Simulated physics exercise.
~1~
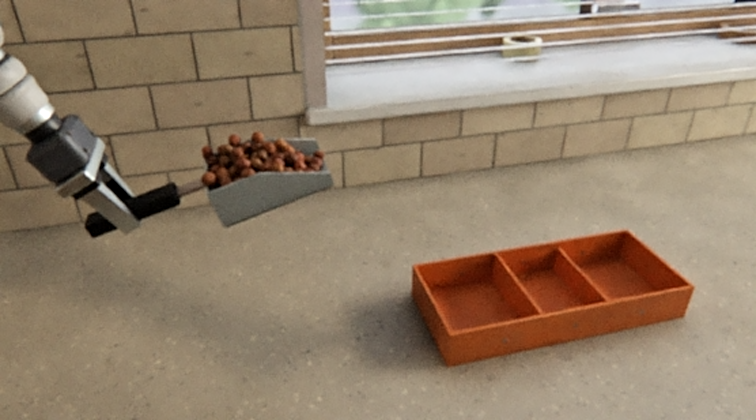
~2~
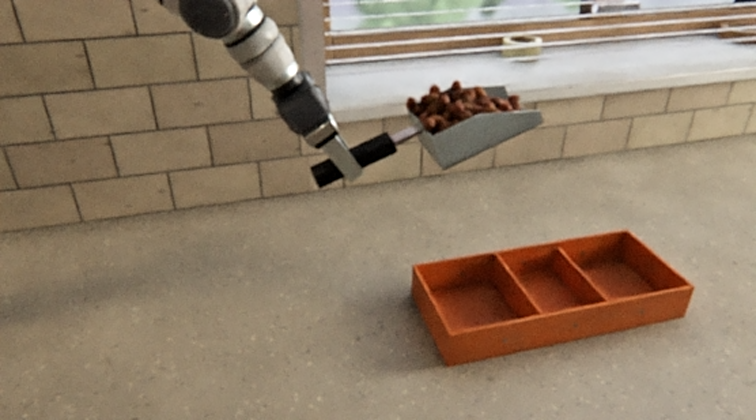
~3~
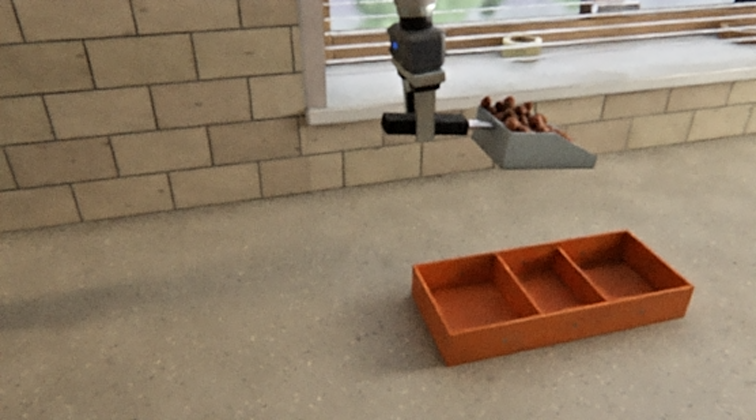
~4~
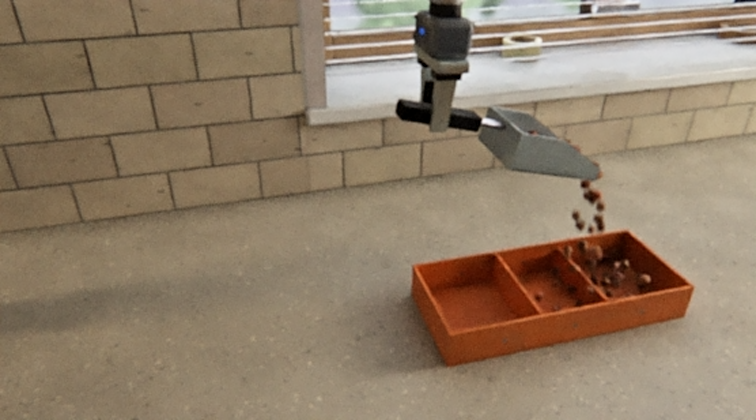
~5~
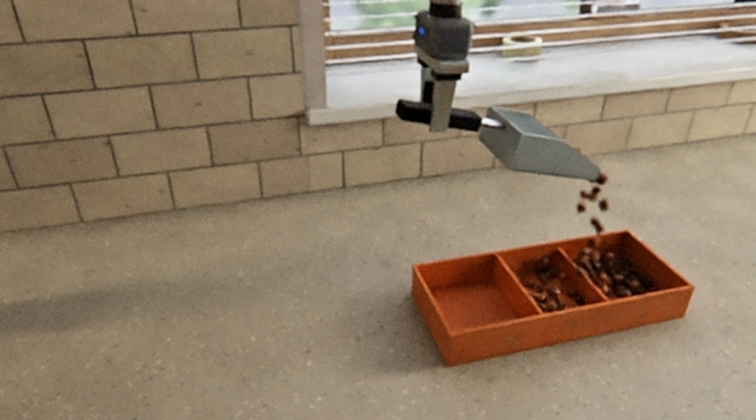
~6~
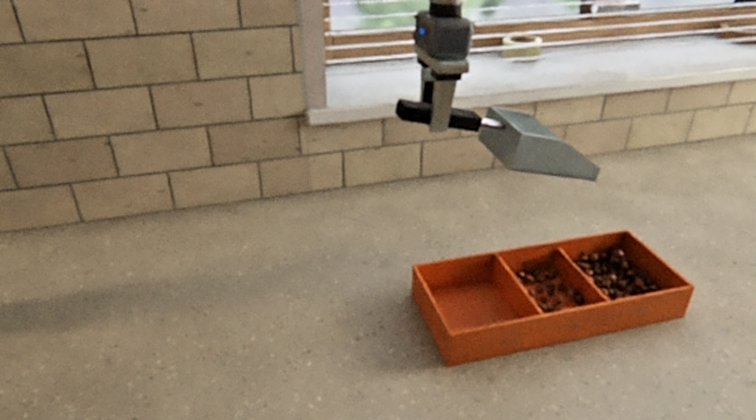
At the start, a robot arm holds a grey scoop heaped with hazelnuts to the left of an orange box with three compartments, which sits on a counter by a brick wall and window. The arm carries the scoop to the right, bringing it above the box. It then tips the scoop forward, and the hazelnuts spill off the front edge in a stream. They drop into the right and middle compartments until the scoop is empty. In the end, most of the nuts lie in the right compartment, fewer rest in the middle, and the left stays empty.
